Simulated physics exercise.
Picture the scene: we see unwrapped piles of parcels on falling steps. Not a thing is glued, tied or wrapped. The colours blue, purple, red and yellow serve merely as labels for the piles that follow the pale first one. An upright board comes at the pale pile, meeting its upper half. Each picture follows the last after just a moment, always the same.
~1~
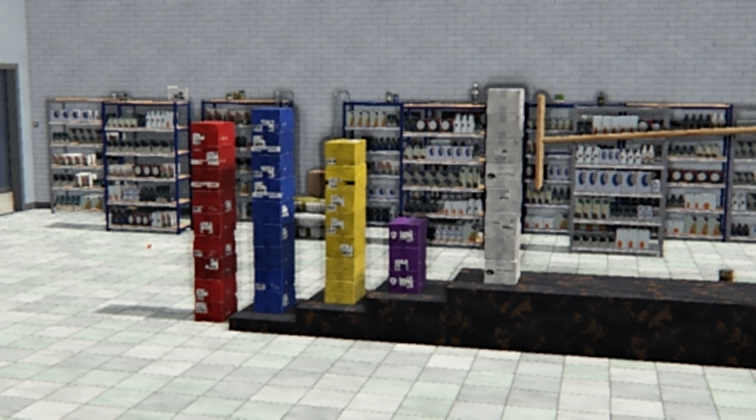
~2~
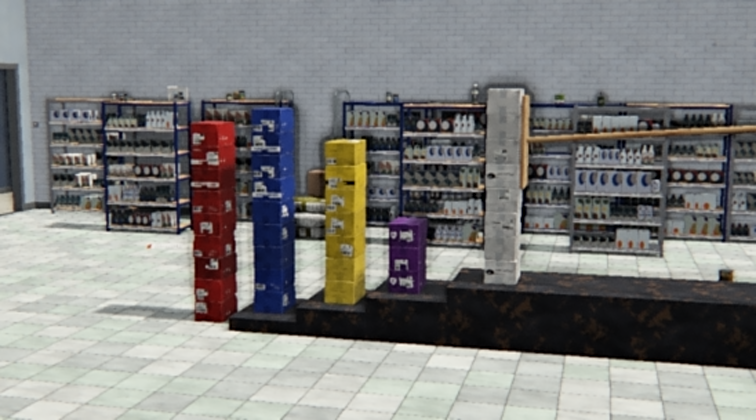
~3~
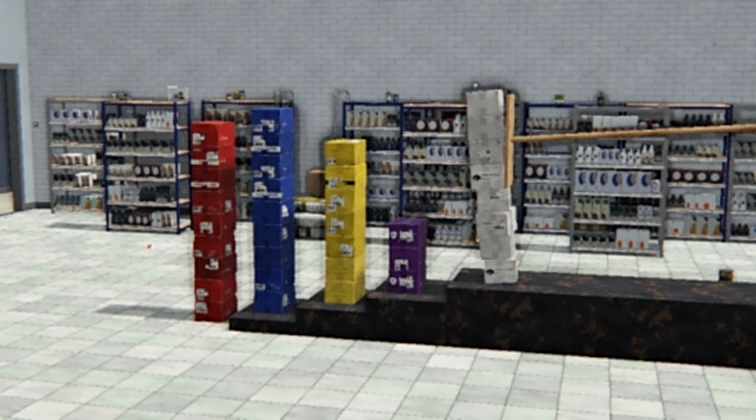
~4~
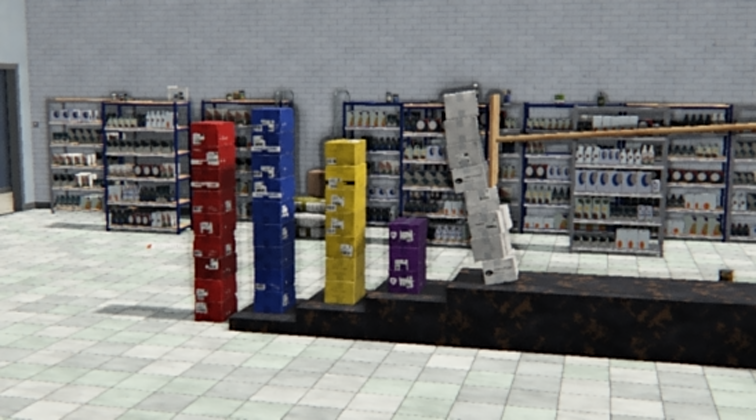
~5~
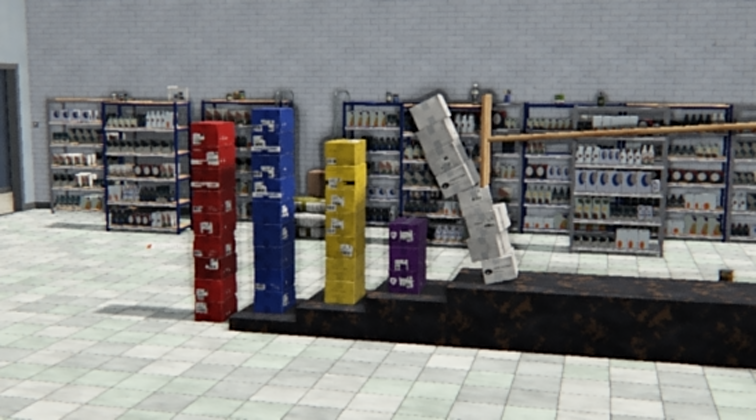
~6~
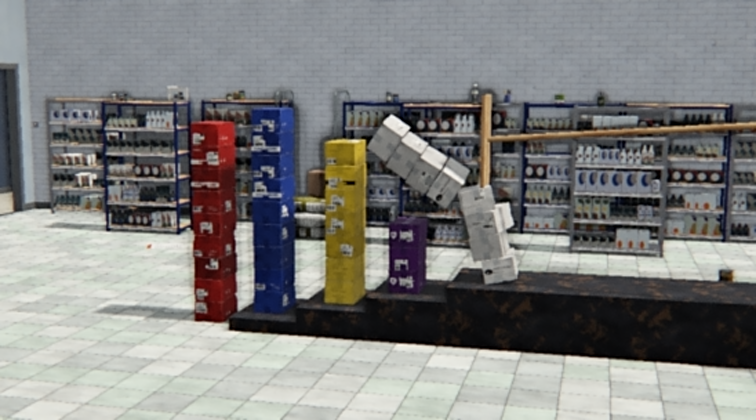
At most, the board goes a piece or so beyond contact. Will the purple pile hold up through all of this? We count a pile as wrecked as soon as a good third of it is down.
Yes, it stays standing.
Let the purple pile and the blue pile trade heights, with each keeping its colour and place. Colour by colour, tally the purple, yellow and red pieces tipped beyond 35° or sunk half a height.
It comes to purple 7, then yellow 5, then red 9.
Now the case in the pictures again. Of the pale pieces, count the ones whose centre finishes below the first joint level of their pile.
I make it 4 all told.
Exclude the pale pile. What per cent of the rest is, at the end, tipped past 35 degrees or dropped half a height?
Roughly 85 percent of the pieces.
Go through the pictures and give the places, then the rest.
In the first frame (each place is the centre of the face we see best), board (539, 130) not yet touching; top purple parcel (404, 236); top yellow parcel (340, 154); the others all in place.
The second frame shows board (523, 130) not yet touching; top purple parcel (404, 236).
The third frame shows board (507, 129) pushing, top of the pale pile leaning a little; top purple parcel (404, 236); the others all in place.
The fourth frame shows board (491, 129) pushing, top of the pale pile leaning a little; top purple parcel (404, 236); the others all in place.
The fifth frame shows board (483, 129) stopped, top of the pale pile leaning clearly; top purple parcel (404, 236); the others all in place.
The sixth frame shows board (483, 129) stopped, top of the pale pile leaning steeply; top purple parcel (404, 236); top red parcel (204, 135); the others all in place.
Just after the last frame, 4 of the pale pile down; none of the 3 purple parcels down (0 of 28 in all colours); top purple parcel moved a little; top yellow parcel tilted clearly.
A moment on, 4 of the pale pile down; none of the 3 purple parcels down (8 of 28 in all colours); top purple parcel moved a little; top blue parcel tilted clearly, half its height lower.
Further on, 4 of the pale pile down; none of the 3 purple parcels down (24 of 28 in all colours); top purple parcel moved a little; top blue parcel on its side.
When it is over, 4 of the pale pile down; none of the 3 purple parcels down (24 of 28 in all colours); top purple parcel moved a little; top red parcel upside down. In pixels of the last frame, middles, top purple parcel near (407, 232).
